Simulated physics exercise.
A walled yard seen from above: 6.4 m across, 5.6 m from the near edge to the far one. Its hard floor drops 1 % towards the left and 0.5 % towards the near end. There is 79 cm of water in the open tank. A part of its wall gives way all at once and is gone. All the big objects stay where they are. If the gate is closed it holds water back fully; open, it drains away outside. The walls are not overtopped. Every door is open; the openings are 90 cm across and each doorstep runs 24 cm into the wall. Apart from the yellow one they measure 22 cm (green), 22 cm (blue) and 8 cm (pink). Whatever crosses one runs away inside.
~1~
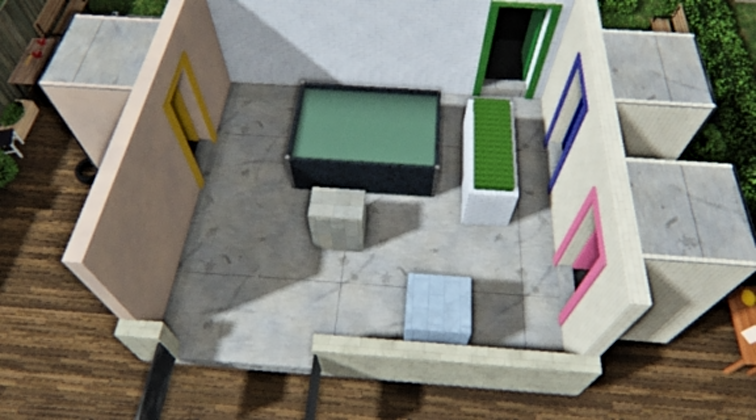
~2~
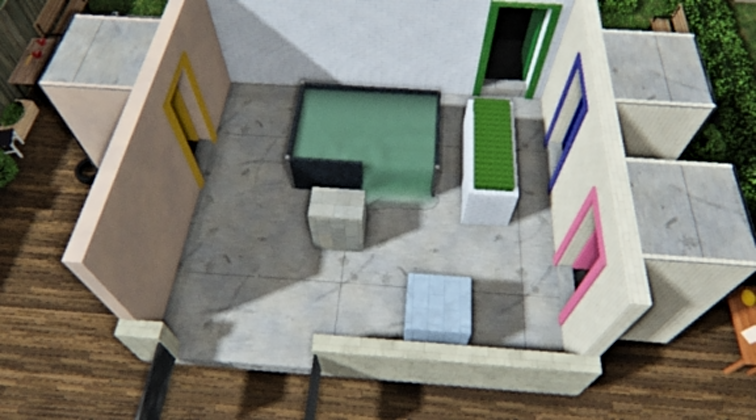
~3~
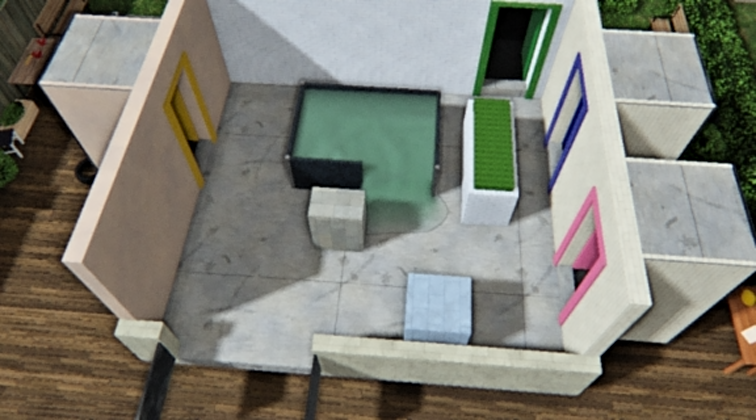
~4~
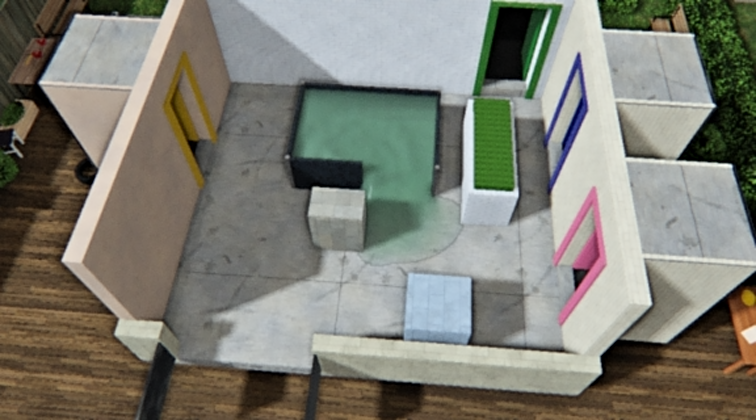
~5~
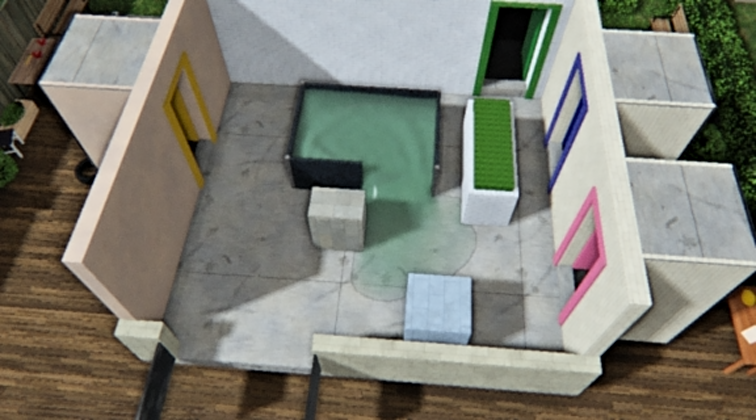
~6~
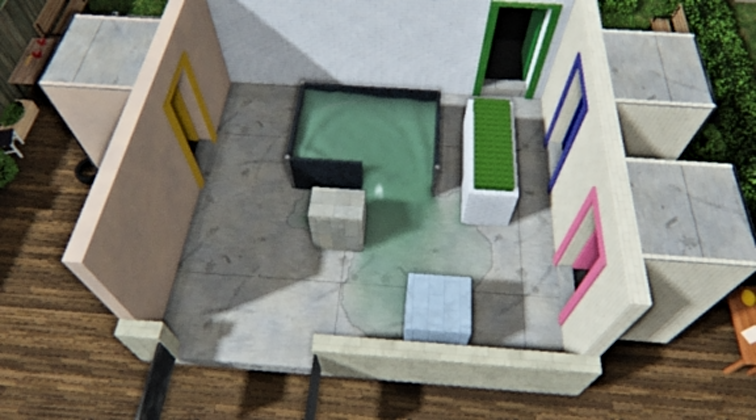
Green water pours through a gap in the tank's front wall and spreads around the pale blue block.
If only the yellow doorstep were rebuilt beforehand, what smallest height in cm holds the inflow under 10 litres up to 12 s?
About 8 cm.
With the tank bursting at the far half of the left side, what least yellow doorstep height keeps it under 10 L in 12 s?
About 33 cm.
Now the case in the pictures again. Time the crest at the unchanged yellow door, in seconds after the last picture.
At about 11.0 s.
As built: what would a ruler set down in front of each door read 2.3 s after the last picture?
In cm: Yellow 4, green 0, blue 0, pink 24.
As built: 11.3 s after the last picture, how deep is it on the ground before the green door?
Some 5.5 cm.
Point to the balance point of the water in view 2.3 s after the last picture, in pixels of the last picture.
Around (381, 230).
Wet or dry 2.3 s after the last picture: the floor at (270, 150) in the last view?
It is not reached.
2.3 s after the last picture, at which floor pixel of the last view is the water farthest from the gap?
Around (157, 340).
Then, 0.7 s after the last picture water covers 35 % of the floor, deepest (46 cm) near (373, 357); it has not reached the yellow door.
Then, 2.3 s after the last picture water covers 55 % of the floor, deepest (34 cm) near (338, 354); 4 cm at the yellow door, 0 litres in over its 13 cm doorstep.
Then, 11.3 s after the last picture water covers 100 % of the floor, deepest (14 cm) near (198, 198); 12 cm at the yellow door, 0 litres in over its 13 cm doorstep.
At the yellow door as built, the water peaked near 13 cm, 10.9 s after the last picture.
With a doorstep of 7 cm, 15 litres would have come in within the 12 s; with 10 cm, 2 litres. So under 10 litres takes about 8 cm.
